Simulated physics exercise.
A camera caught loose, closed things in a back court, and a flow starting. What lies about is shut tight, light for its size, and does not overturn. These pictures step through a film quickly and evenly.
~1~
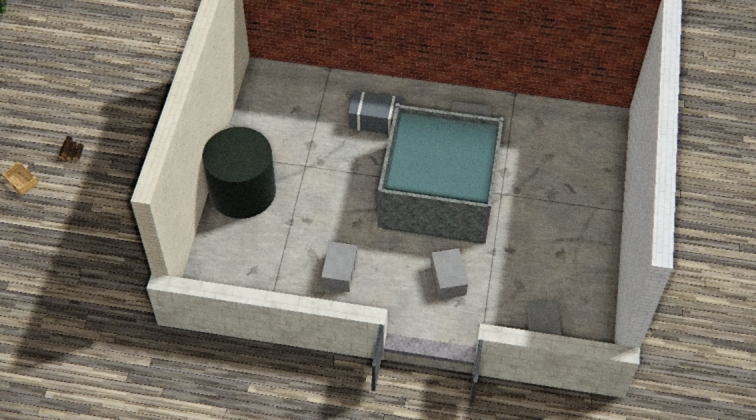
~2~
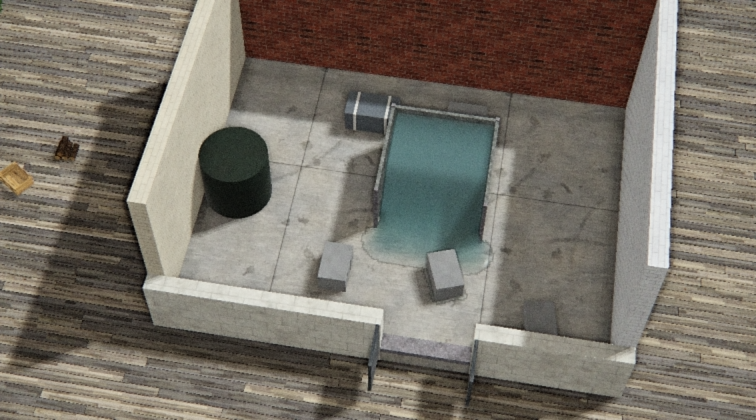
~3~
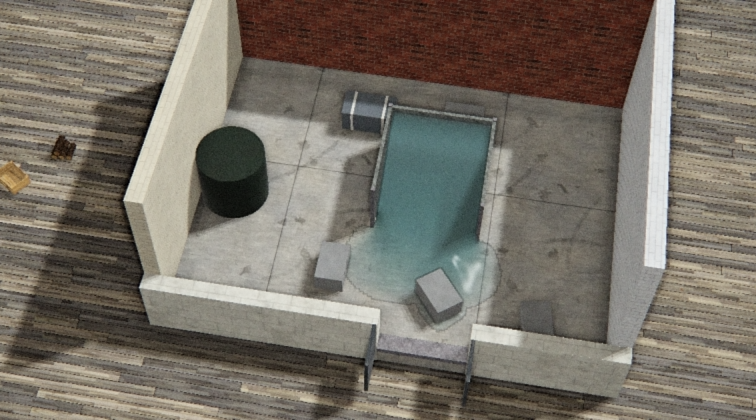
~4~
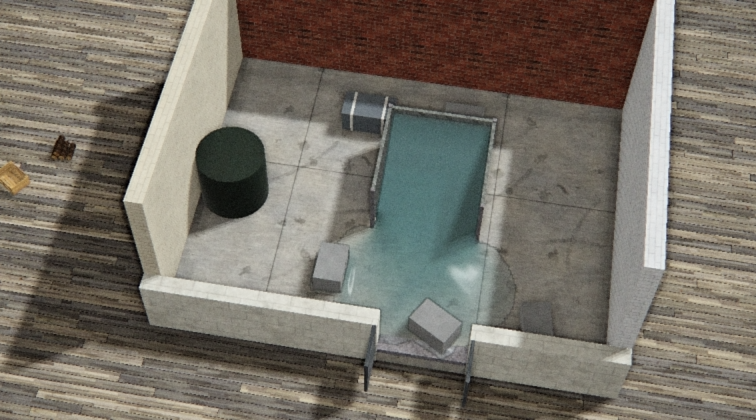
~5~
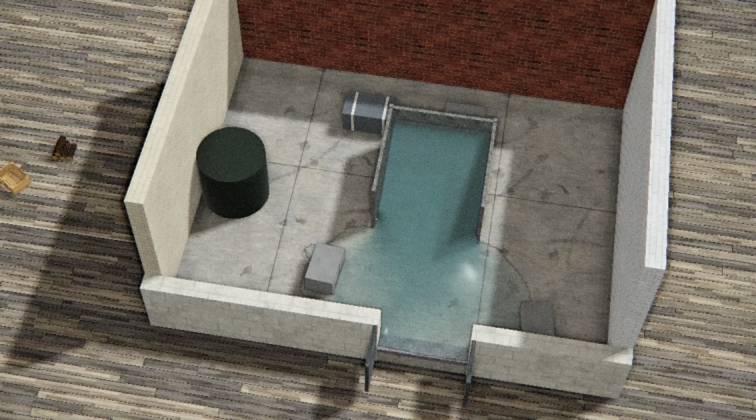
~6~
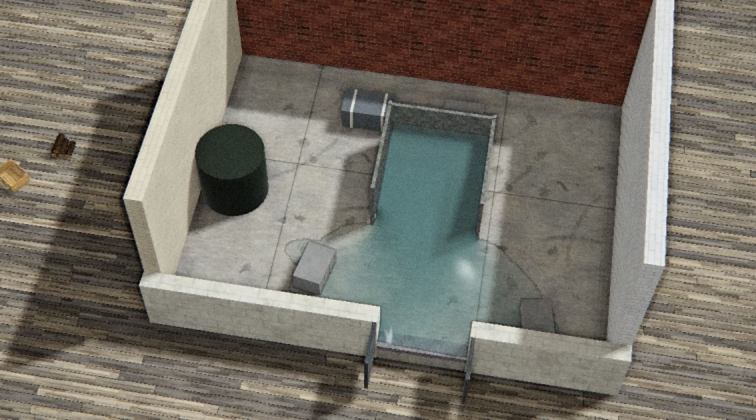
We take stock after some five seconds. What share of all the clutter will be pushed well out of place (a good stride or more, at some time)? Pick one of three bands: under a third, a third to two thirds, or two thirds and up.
A third to two thirds.
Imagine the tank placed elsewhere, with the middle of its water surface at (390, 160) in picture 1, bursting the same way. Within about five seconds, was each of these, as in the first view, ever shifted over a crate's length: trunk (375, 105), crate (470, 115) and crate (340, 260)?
In order: Remained close by, remained close by, went well off.
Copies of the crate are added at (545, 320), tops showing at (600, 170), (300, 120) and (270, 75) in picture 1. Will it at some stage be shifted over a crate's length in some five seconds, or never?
Each in turn: Pushed clear, stays in place, stays in place.
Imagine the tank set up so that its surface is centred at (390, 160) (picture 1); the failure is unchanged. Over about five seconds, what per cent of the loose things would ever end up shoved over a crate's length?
I make it 60 per cent.
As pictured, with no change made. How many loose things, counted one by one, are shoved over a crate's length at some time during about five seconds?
I make it 3 of them.
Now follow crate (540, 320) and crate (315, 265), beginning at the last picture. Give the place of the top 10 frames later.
First object around (576, 266); second object around (208, 216).
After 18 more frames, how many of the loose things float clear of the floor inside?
The total here is 1.
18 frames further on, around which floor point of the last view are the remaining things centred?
Roughly at (400, 168).
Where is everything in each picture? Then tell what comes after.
A crate at (339, 261) rests on the ground; a crate at (545, 320), on the bottom; 0 of 5 have shifted, in the first frame.
A crate at (335, 261) rests on the ground; a crate at (541, 320), on the bottom; 0 of 5 have shifted, in the second frame.
A crate at (332, 261) rests on the ground; a crate at (538, 320) rests on the ground; 1 of 5 have shifted, in the third frame.
A crate at (331, 261), on the bottom; a crate at (538, 321) rests on the ground; 1 of 5 have shifted, in the fourth frame.
A crate at (325, 263), on the bottom, close to its start; a crate at (538, 321), on the bottom; 2 of 5 have shifted, in the fifth frame.
A crate at (314, 263) rests on the ground, close to its start; a crate at (539, 318), on the bottom; 2 of 5 have shifted, in the sixth frame.
A moment on, 2 of 5 are well off their spots; 0 afloat.
Next, 3 of 5 are well off their spots; 1 afloat.
Later, 3 of 5 are well off their spots; 1 afloat.
In the end, 2 of 5 are well off their spots, and 3 have been at some point; 1 afloat.
